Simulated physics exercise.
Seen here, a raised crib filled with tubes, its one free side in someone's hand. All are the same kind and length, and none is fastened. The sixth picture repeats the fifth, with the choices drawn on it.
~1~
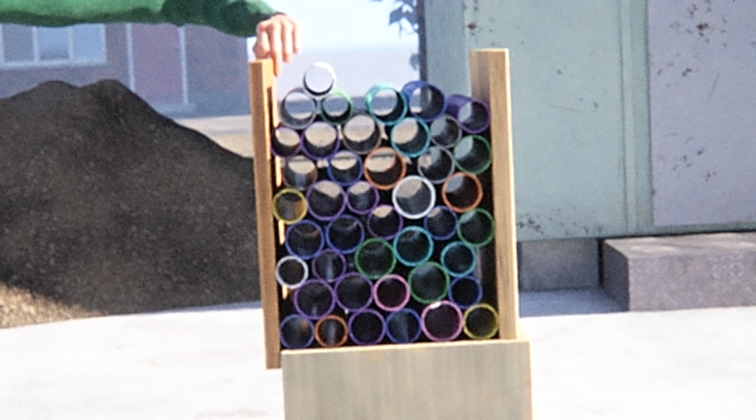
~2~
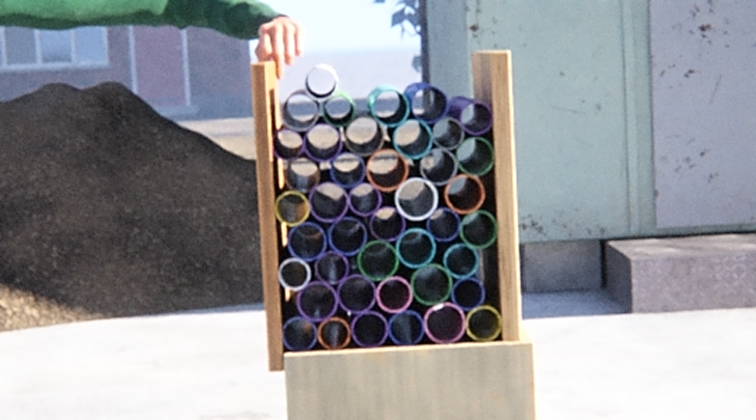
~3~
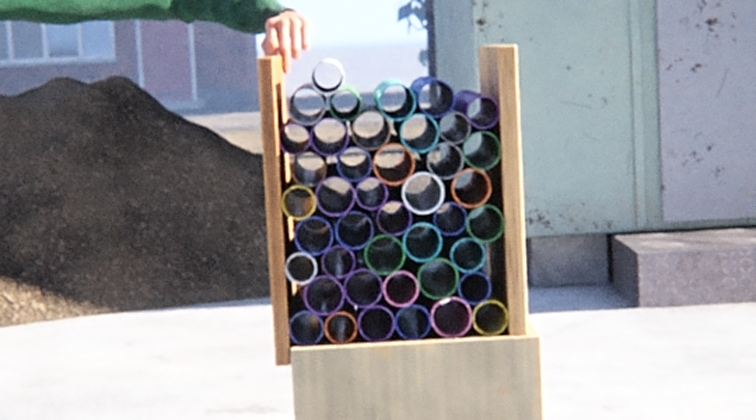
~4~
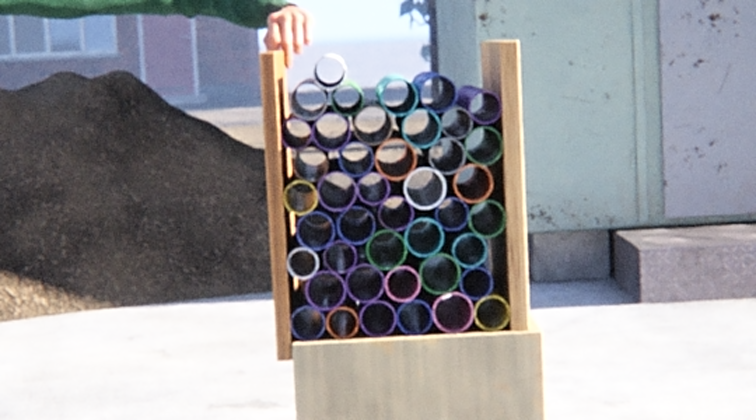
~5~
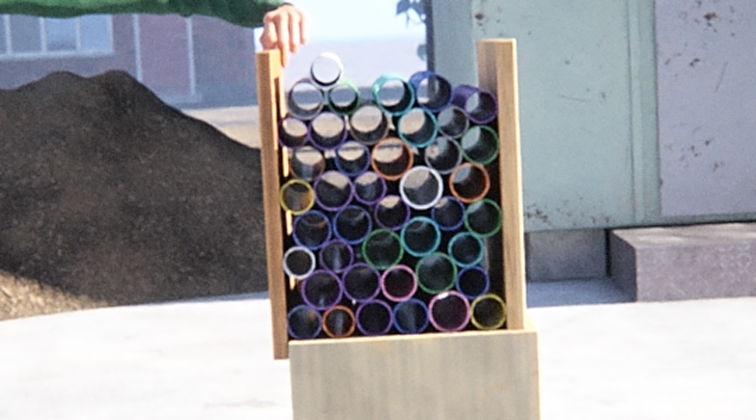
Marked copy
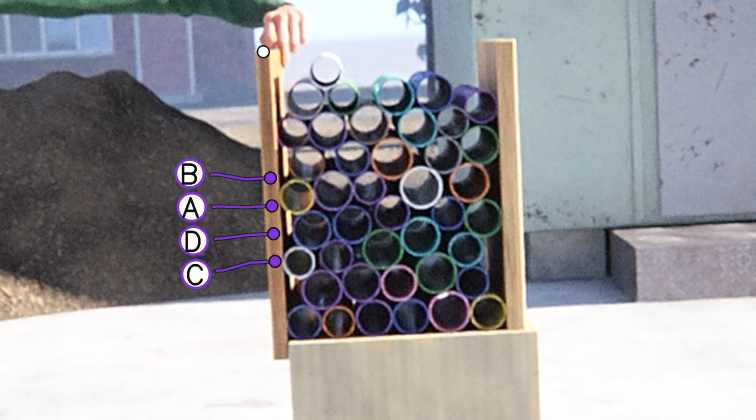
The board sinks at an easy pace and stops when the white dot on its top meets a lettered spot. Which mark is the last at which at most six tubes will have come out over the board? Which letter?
The lowest mark that will do is A.
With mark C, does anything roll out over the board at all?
Yes, at C.
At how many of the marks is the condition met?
The number is two.
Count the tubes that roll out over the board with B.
It comes to three.
On the marked copy, A at (272, 206); B at (271, 178); C at (275, 261); D at (274, 234); the white dot at (264, 52).
Following A. Soon after the start, top of the board (275, 118).
Later, top of the board (279, 194).
In the end, top of the board (280, 205), three out over the board.
As for the rest, B three out over the board; C seven out over the board; D seven out over the board.
